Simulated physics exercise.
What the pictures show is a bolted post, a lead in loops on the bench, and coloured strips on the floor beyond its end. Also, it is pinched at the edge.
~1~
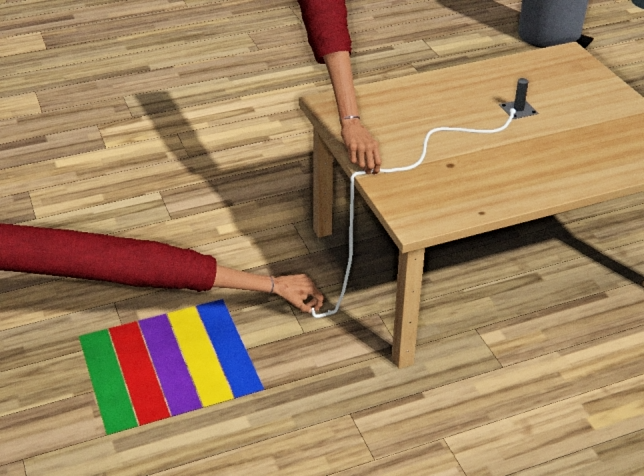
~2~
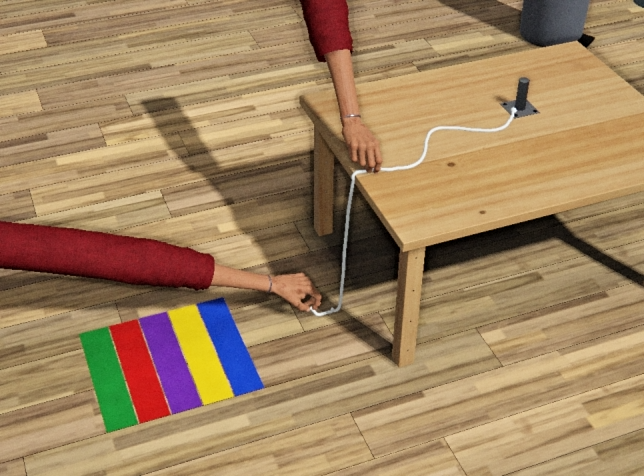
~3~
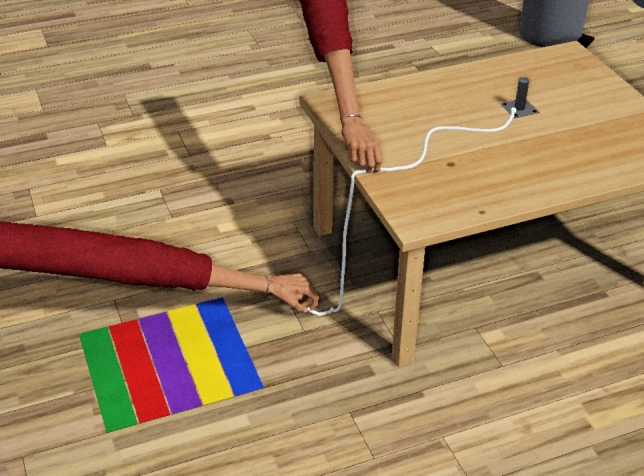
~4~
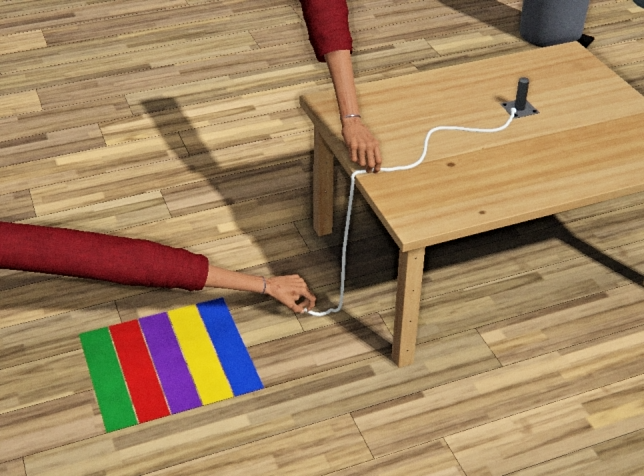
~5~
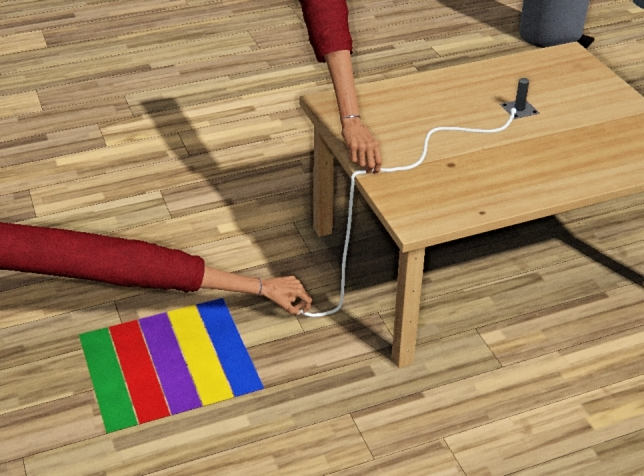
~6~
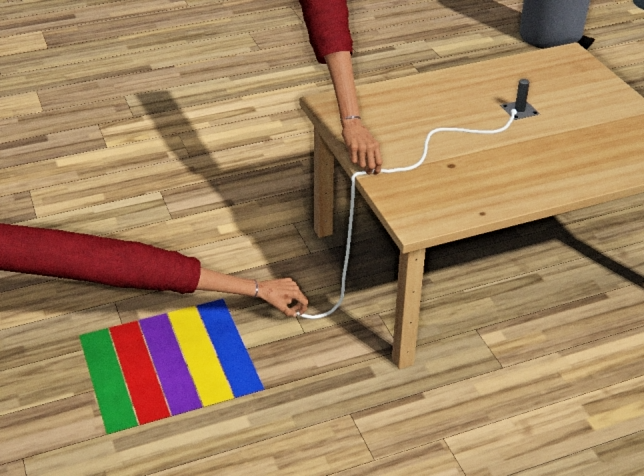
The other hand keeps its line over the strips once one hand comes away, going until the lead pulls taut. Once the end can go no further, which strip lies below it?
The purple strip lies below it.
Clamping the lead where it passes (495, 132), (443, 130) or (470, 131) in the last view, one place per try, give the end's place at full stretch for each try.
Roughly (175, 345), (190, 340) and (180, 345).
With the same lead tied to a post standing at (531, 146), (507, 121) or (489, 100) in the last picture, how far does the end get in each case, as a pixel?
In order, the pixels are (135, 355), (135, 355) and (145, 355).
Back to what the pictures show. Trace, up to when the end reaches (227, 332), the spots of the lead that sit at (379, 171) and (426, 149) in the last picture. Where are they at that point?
The first sits at about (348, 183) and the second at about (398, 151).
Soon after, end near (227, 332); over blue.
Then, end near (189, 342); over yellow.
At full stretch, end near (166, 348); over purple. It gets as far as the purple strip.
